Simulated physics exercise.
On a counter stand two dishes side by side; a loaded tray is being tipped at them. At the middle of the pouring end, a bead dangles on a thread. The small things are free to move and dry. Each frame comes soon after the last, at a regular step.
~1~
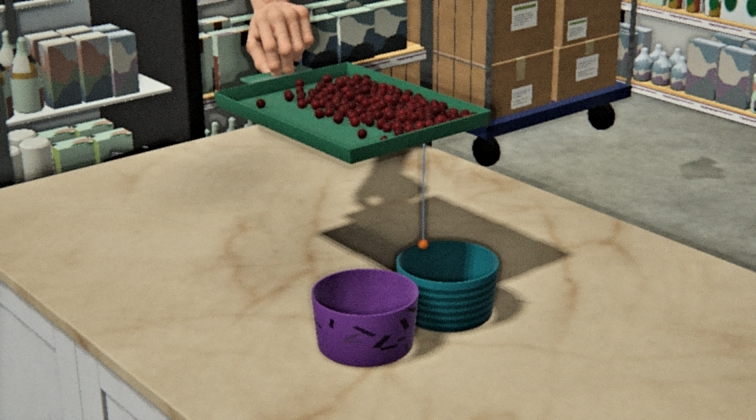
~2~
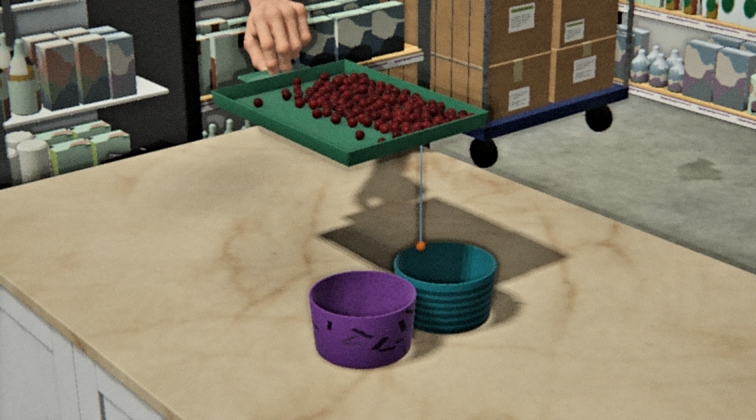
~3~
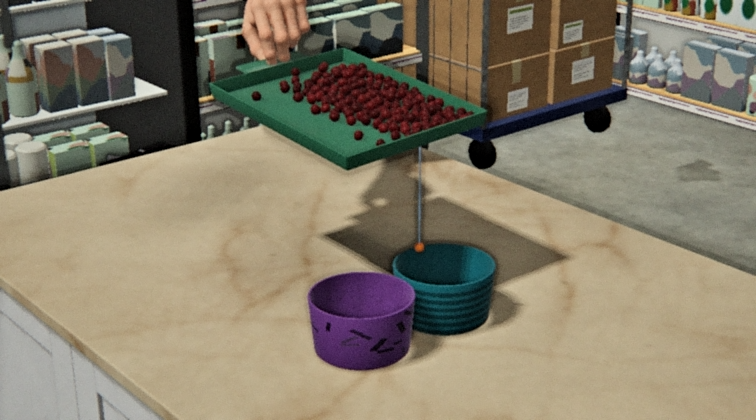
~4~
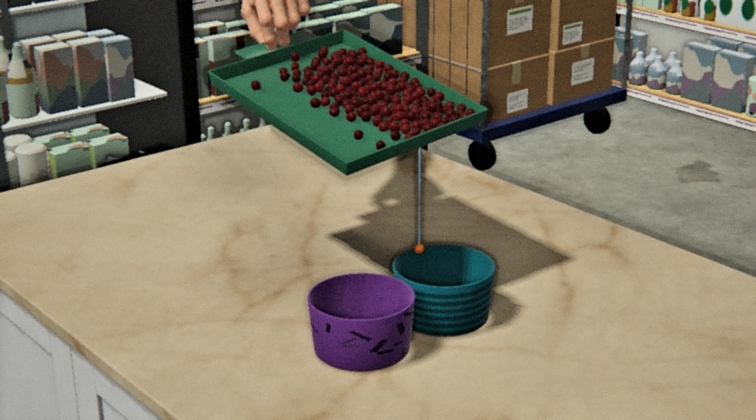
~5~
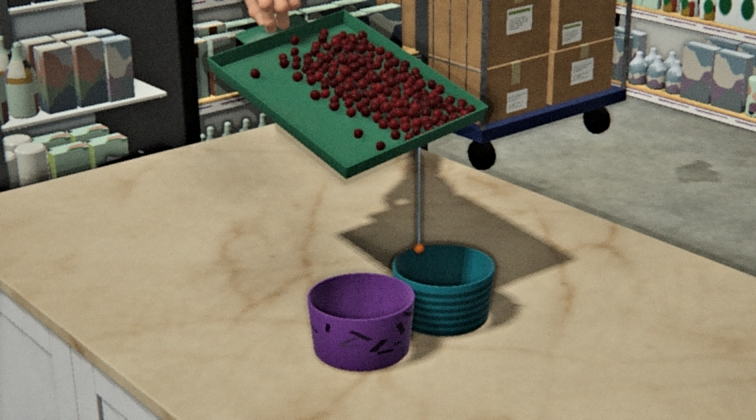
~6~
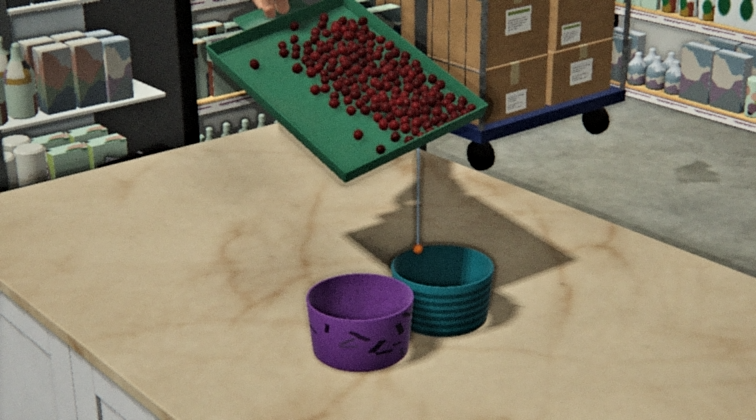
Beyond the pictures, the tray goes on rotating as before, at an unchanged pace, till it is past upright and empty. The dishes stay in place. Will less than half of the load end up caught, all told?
Dishes get most.
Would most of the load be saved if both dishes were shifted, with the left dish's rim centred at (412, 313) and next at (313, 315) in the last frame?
Catch, run one: Below the halfway mark; run two: Past the halfway mark.
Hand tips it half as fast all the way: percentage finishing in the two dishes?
Close to 70 in a hundred.
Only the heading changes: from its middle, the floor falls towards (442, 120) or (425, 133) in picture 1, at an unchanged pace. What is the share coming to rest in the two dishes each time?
Lab note: Try 1 = 20 %, try 2 = 40 %.
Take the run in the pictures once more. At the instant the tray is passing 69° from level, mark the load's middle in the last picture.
Somewhere about (375, 118).
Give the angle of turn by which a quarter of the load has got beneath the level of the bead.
My estimate is some 100 degrees.
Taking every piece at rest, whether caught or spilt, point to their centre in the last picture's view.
Close to (367, 340) in the last picture.
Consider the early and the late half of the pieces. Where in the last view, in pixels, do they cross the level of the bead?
Roughly (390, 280) first, then roughly (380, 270).
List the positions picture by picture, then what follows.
Corners of the pouring end at (351, 148) and (487, 110), level; middle of the load at (379, 100), dried cherries; left dish at (399, 332); right dish at (482, 299); bead on its thread at (423, 244), in the first frame.
Corners of the pouring end at (348, 151) and (485, 111), level; middle of the load at (377, 100), in the second frame.
Corners of the pouring end at (347, 155) and (484, 110), tipped barely, lowest at the left corner; middle of the load at (376, 95), in the third frame.
Corners of the pouring end at (347, 161) and (484, 109), tipped a little, lowest at the left corner; middle of the load at (376, 88), in the fourth frame.
Corners of the pouring end at (347, 165) and (484, 106), tipped clearly, lowest at the left corner; middle of the load at (376, 79), in the fifth frame.
Corners of the pouring end at (346, 170) and (484, 104), tipped clearly, lowest at the left corner; middle of the load at (376, 73); left dish at (394, 337); right dish at (477, 304), in the sixth frame.
Soon after the last picture, tray tipped steeply; nearly all on the tray; a stray few in the left dish; a small part in the air.
A little later, tray tipped past a quarter turn; about a quarter on the tray; about a third in the left dish; a small part in the right dish; a stray few outside both; about a quarter in the air.
Later still, tray tipped past a quarter turn; most in the left dish; a small part in the right dish; a small part outside both.
At rest, tray tipped past a quarter turn; most in the left dish; a small part in the right dish; a small part outside both.
